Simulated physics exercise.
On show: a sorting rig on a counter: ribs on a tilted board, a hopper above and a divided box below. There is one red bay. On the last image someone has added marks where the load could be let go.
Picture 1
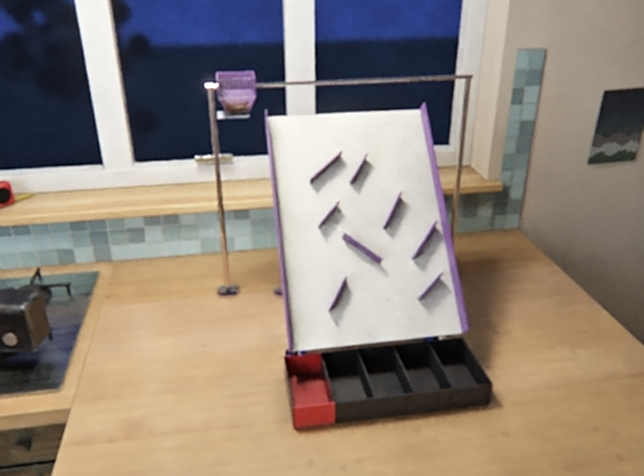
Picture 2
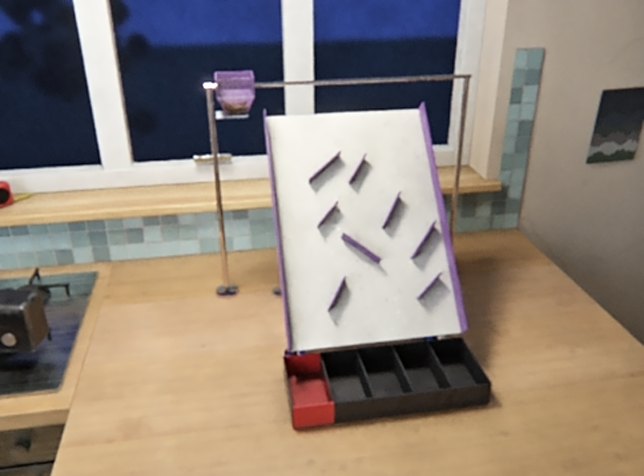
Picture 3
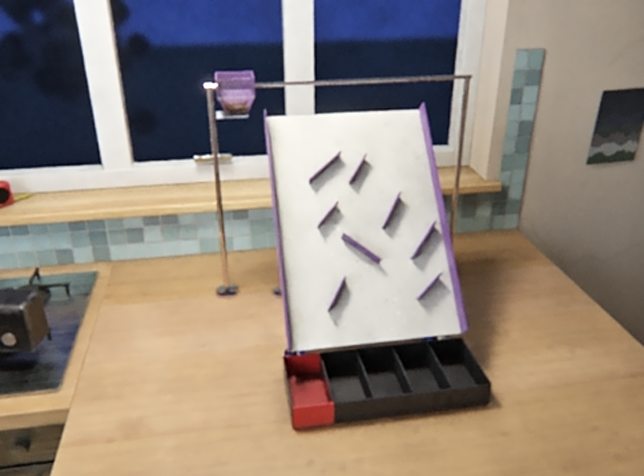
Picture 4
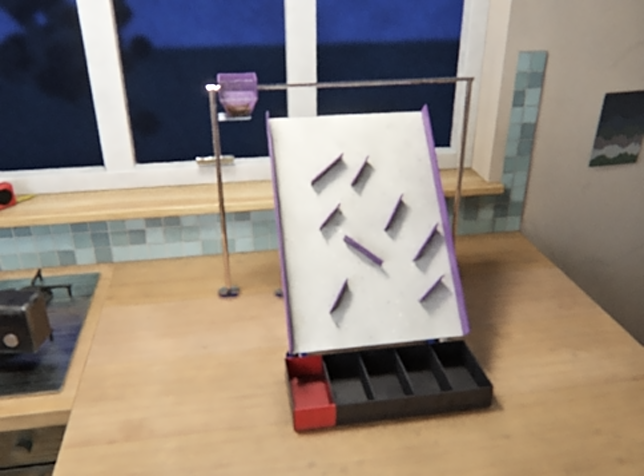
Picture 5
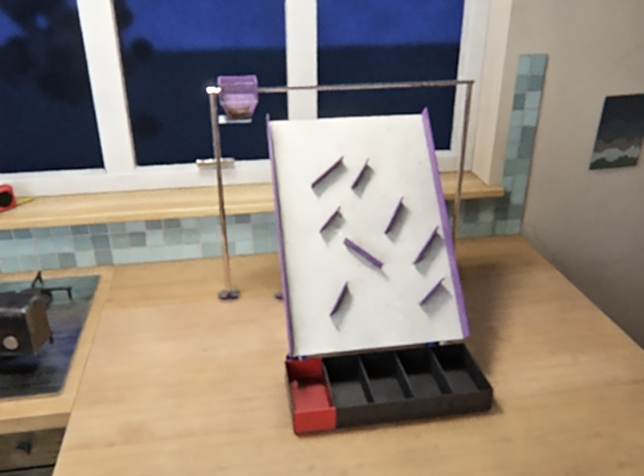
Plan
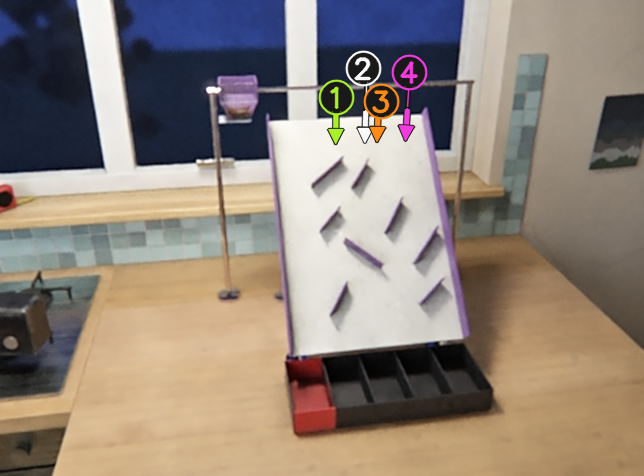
The footage shows a tilted white board with angled purple ribs standing on a wooden counter, a small purple hopper above its upper left and a divided black box with a red leftmost bay below; nothing visibly moves except slight camera drift.
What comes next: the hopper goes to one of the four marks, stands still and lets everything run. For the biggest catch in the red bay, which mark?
Choose 1.
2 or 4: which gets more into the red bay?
That is mark 2.
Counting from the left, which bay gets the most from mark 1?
It is the first one.
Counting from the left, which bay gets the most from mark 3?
It is the fourth one.
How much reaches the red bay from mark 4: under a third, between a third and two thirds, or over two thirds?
Under a third.
On the marked copy, mark 1 meets the board at (335, 138); mark 2 meets the board at (364, 137); mark 3 meets the board at (377, 136); mark 4 meets the board at (405, 135).
If 1 is chosen, close to two thirds in the red bay, a small share in other bays, close to a quarter outside the box.
If 2 is chosen, a small share in the red bay, close to two thirds in other bays, close to a quarter outside the box.
If 3 is chosen, a small share in the red bay, the bulk in other bays, a small share outside the box.
If 4 is chosen, only a few in the red bay, the bulk in other bays, close to a quarter outside the box.
